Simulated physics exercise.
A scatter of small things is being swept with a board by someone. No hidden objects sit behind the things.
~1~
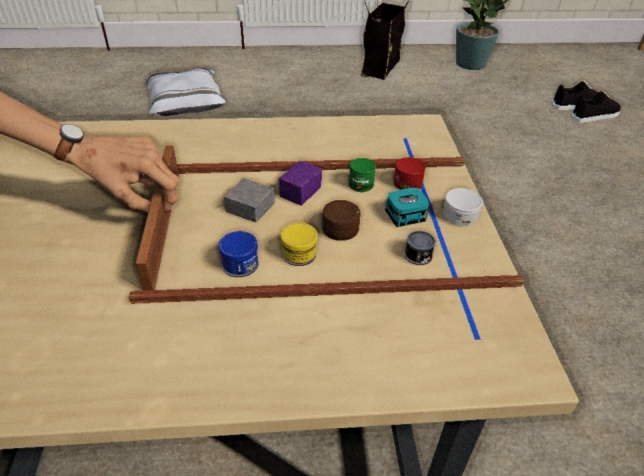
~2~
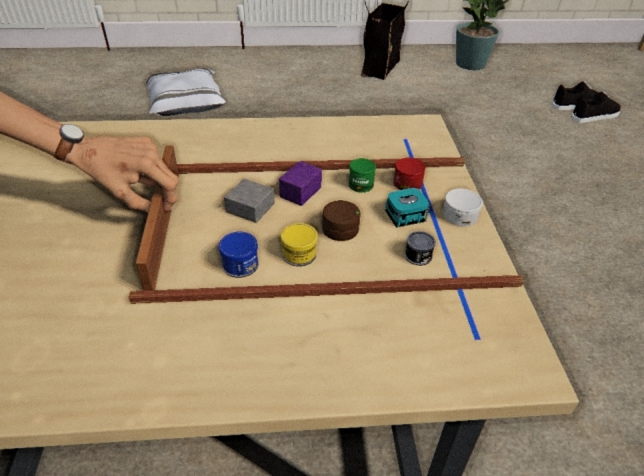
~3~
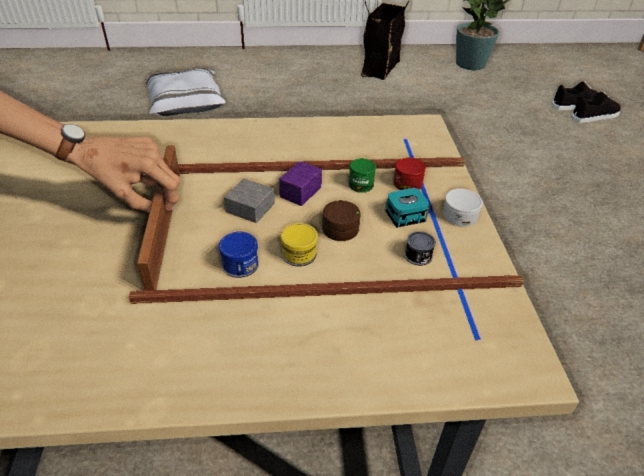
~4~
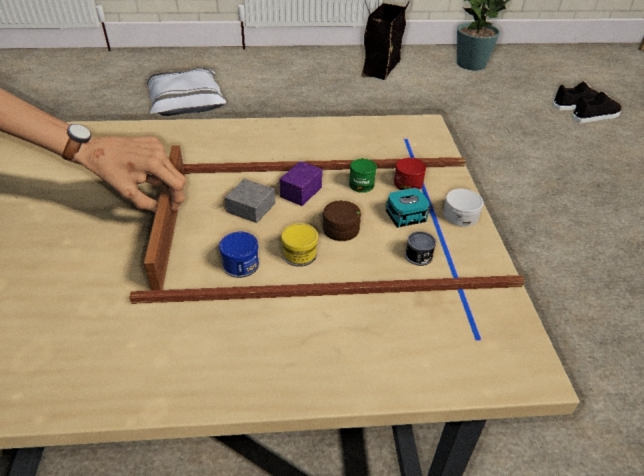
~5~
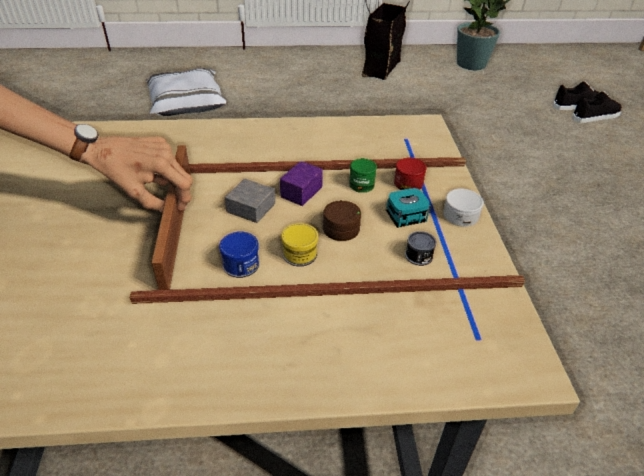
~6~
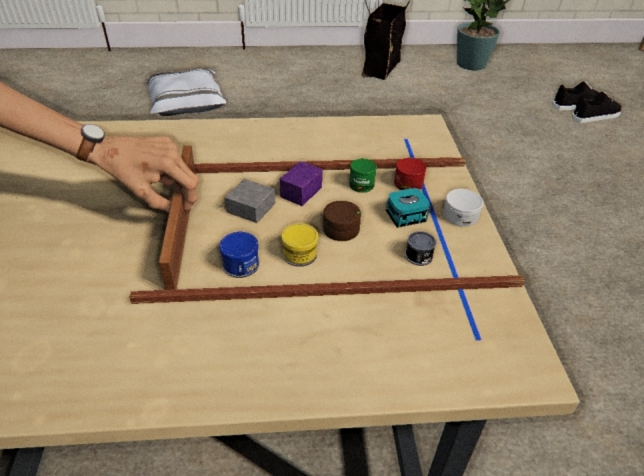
The clip opens on a wooden table where a hand holds an upright board between two rails, left of a scatter of colourful tubs and blocks near a blue line. The hand stays almost still at first, then slides the board slightly right, while the objects remain in place.
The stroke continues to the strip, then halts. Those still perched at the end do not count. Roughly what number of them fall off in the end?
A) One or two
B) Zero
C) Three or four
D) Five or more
Option A: One or two.
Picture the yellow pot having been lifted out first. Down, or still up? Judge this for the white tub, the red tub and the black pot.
White tub: Over the edge; red tub: Over the edge; black pot: Still there.
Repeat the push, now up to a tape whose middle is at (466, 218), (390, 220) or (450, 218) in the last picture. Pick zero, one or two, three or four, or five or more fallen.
So, going place by place, I'd say more than four; none at all; 3 or 4.
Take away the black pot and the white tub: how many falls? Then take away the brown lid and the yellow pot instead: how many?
The counts would be 1 and 2.
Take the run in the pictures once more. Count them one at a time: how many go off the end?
That totals 2.
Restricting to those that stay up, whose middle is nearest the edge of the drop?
The answer is the turquoise case.
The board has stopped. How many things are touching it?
Contact count: 4.
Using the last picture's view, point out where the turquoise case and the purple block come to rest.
Around (487, 207), then around (435, 171).
Soon after, none off yet; white tub at rest near (463, 208); red tub at rest near (410, 175); black pot at rest near (421, 248).
After that, none off yet; white tub at rest near (463, 208); red tub moving near (413, 175); black pot displaced a little near (437, 249).
In the end, the number that fall off is one or two; gone, red tub and white tub.
